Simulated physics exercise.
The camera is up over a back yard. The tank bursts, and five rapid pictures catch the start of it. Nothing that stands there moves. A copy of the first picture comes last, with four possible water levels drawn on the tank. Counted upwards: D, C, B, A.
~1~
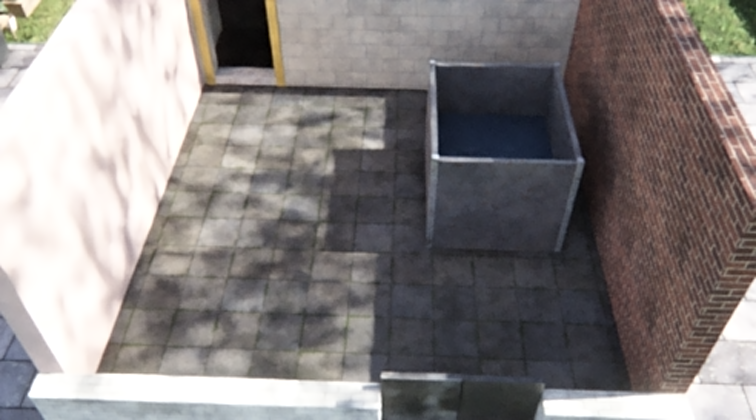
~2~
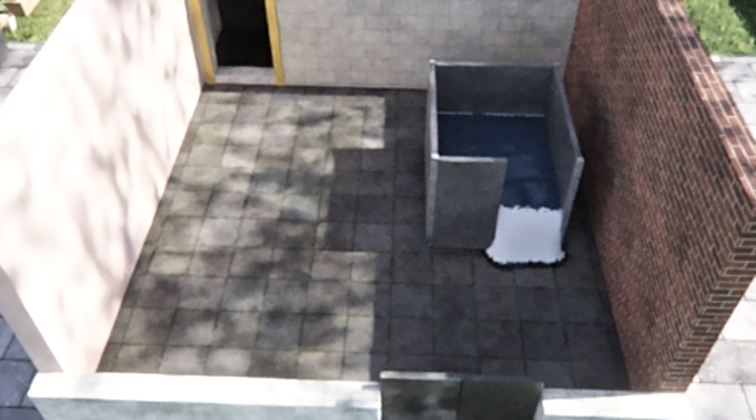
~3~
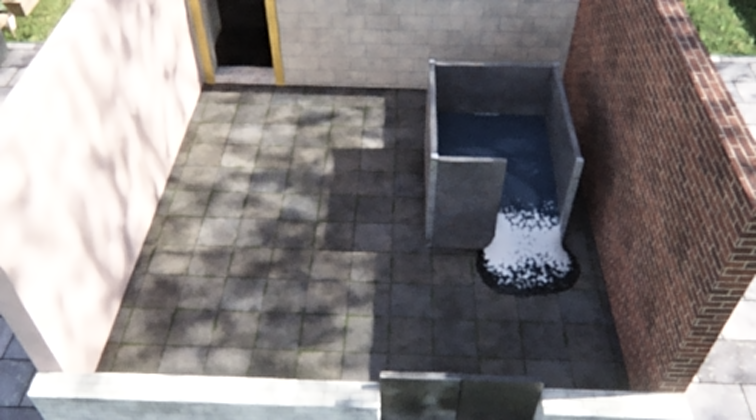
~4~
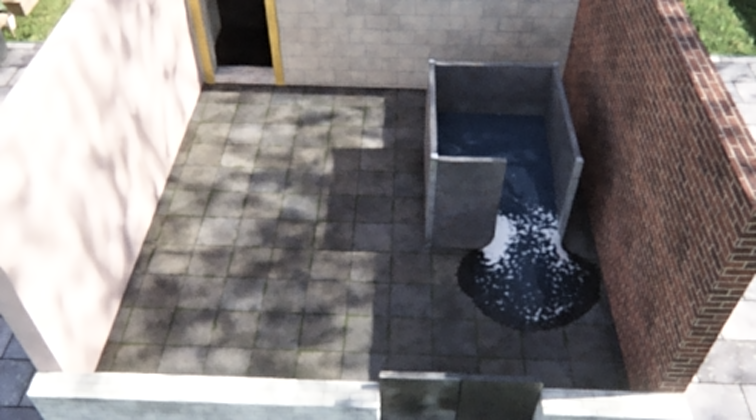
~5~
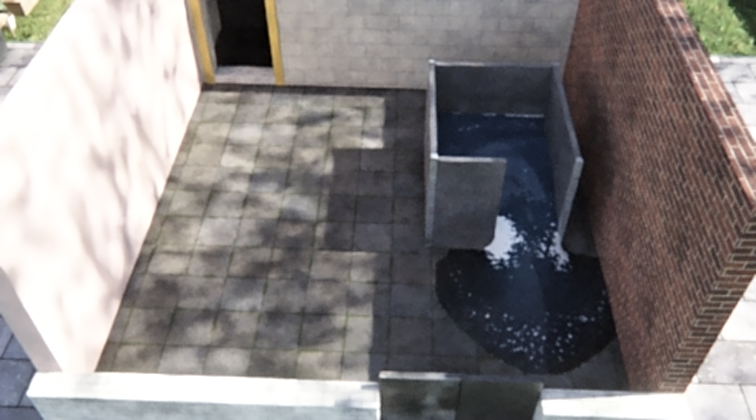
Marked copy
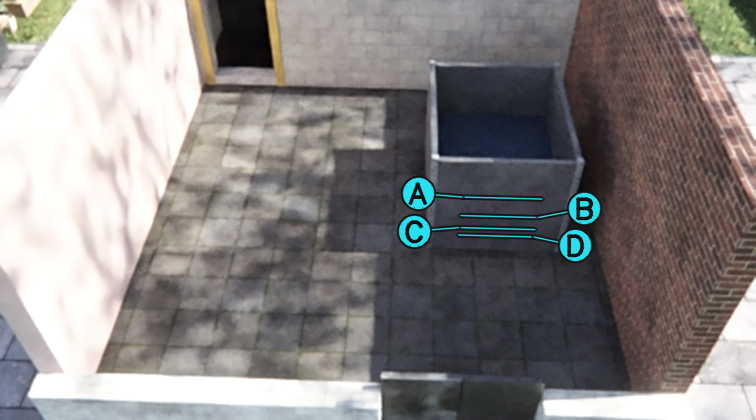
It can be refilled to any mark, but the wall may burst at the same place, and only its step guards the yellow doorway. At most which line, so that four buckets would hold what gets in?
A is the one.
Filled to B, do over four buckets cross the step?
No, that is safe.
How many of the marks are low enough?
All four.
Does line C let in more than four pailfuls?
No, that is safe.
On the marked copy, A at (502, 198); B at (499, 216); C at (497, 228); D at (495, 235); from the bottom up D, C, B, A.
Choosing A, a bucket or two gets in.
Choosing B, nothing gets over.
Choosing C, nothing gets over.
Choosing D, nothing gets over.
